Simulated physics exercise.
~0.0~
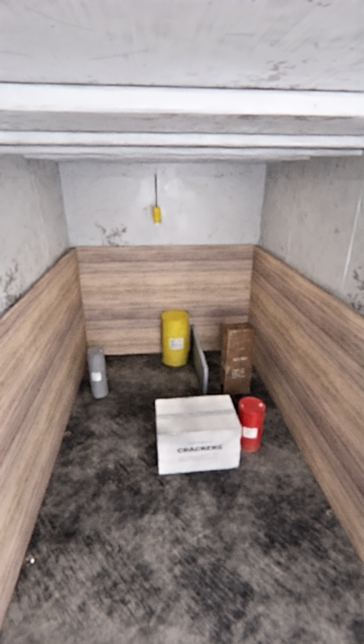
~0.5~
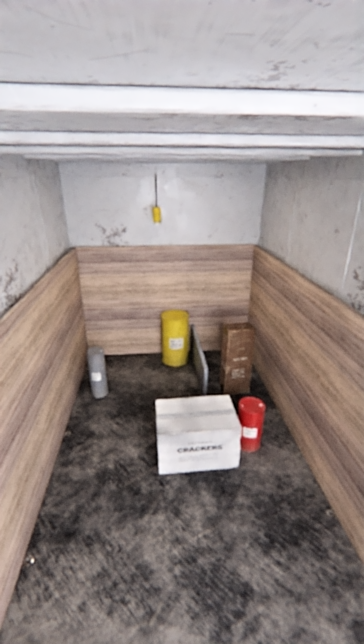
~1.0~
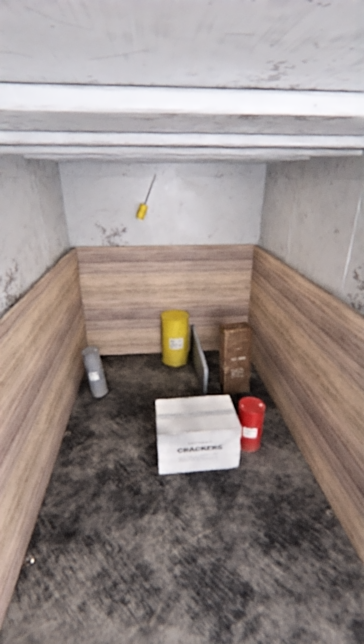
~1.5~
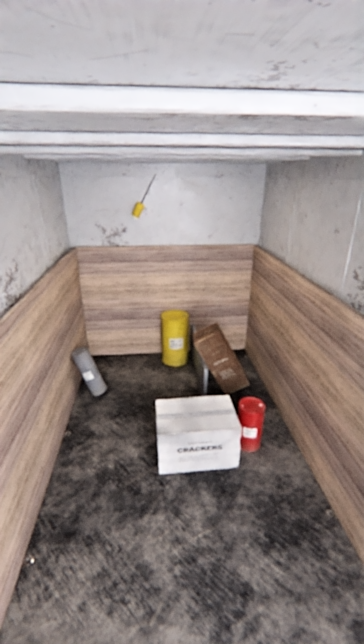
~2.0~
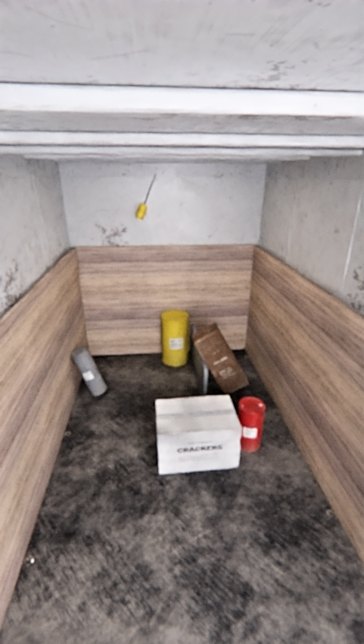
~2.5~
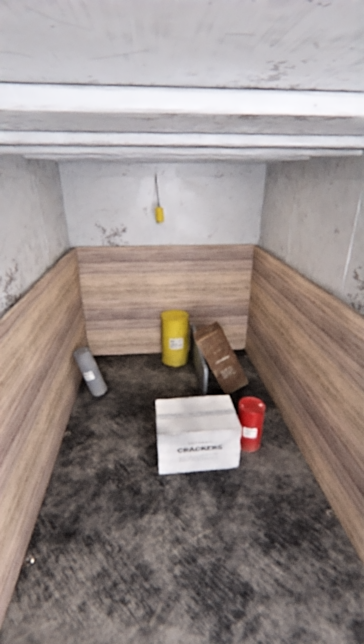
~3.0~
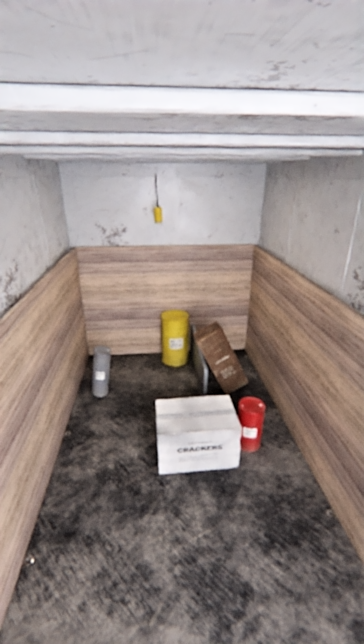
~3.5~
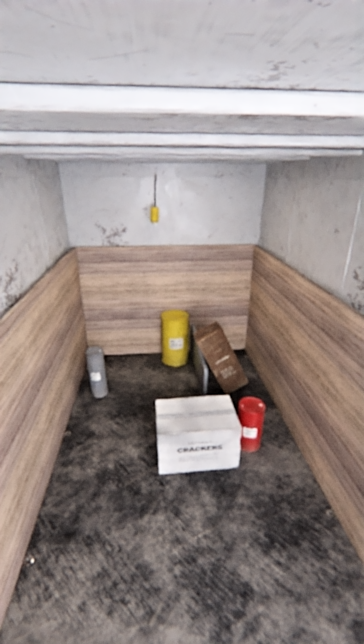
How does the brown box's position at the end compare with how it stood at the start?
The brown box stands upright at the start, but by the end it is leaning over to the left.
